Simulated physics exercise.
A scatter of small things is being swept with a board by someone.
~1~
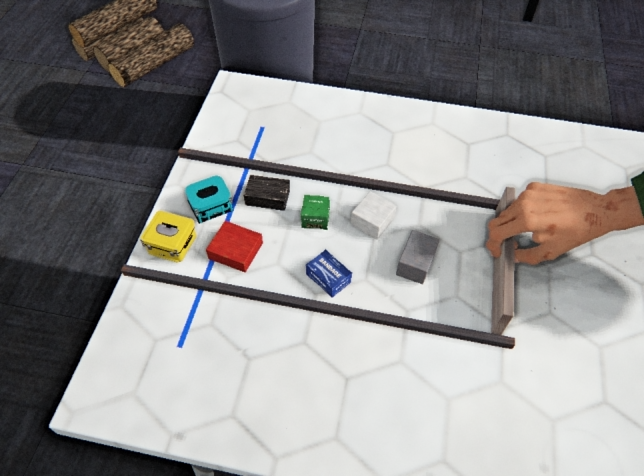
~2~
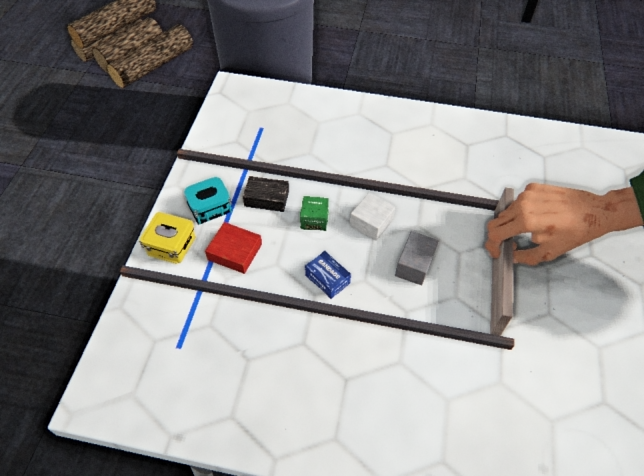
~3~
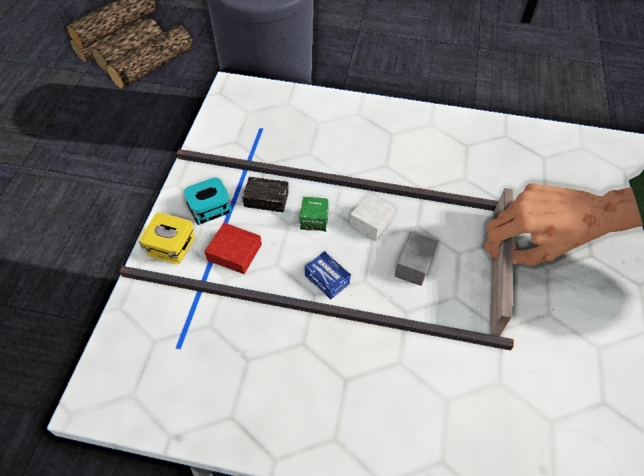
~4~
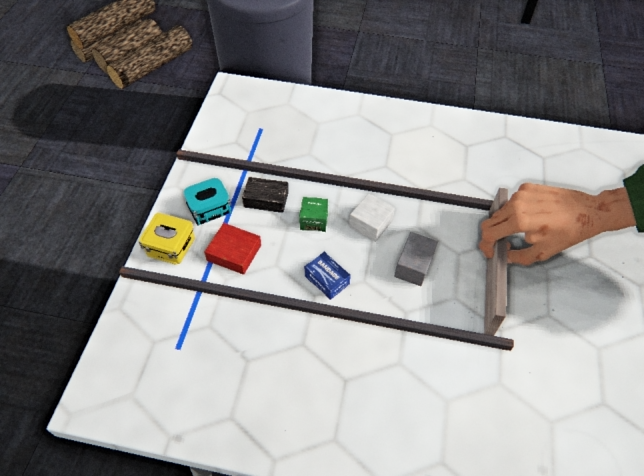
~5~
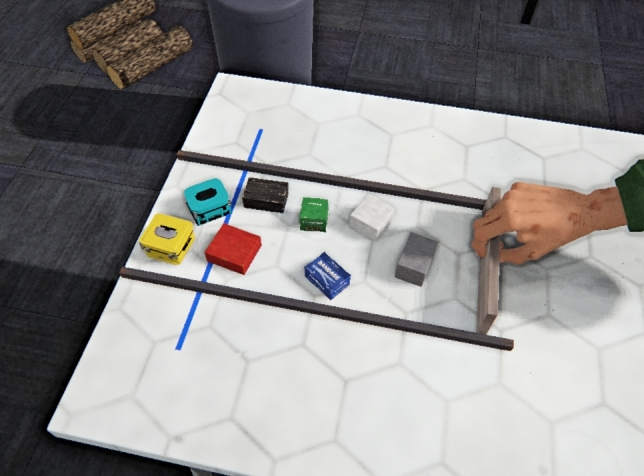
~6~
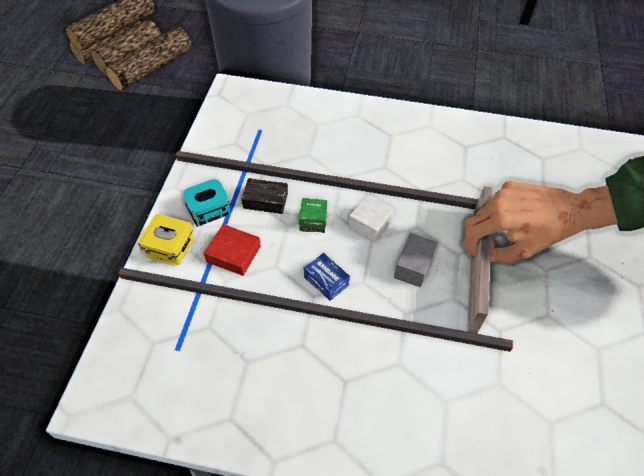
A hand slides a board slightly left between two rails while the scattered small blocks stay still.
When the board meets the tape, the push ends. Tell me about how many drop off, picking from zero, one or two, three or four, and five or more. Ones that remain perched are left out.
Those that leave the table: One or a pair.
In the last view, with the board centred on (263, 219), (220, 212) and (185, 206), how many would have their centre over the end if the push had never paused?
Middles past end - pos 1: 0, pos 2: 2, pos 3: 5.
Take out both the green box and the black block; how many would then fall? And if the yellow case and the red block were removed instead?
First 1, second 0.
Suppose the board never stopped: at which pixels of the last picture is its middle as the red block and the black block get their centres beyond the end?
(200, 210) and (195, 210), more or less.
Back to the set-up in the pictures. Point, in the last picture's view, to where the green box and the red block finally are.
You'll find the first one at (178, 199) and the second at (166, 231).
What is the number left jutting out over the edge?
The total would be 0.
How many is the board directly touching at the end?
At rest, 3 are in contact.
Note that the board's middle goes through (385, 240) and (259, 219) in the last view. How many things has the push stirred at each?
2, then 8.
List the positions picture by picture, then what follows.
In the first picture, yellow case (170, 237); turquoise case (209, 199); red block (235, 246); board (504, 258); tape (227, 222).
In the second picture, turquoise case (208, 200); blue box (328, 275).
In the third picture, red block (234, 248); black block (266, 194).
In the fourth picture, yellow case (169, 239); white block (372, 218).
In the fifth picture, turquoise case (208, 201); grey block (416, 260).
In the sixth picture, yellow case (168, 240); turquoise case (207, 202); red block (233, 250); board (480, 257); tape (225, 225).
Early on, none off yet; yellow case at rest near (168, 240); turquoise case at rest near (207, 202); red block at rest near (233, 250).
A while later, none off yet; yellow case travelled a little near (152, 236); turquoise case travelled about its own width near (184, 199); red block travelled about its own width near (198, 239).
Finally, the number that fall off is one or two; lost, turquoise case and yellow case.
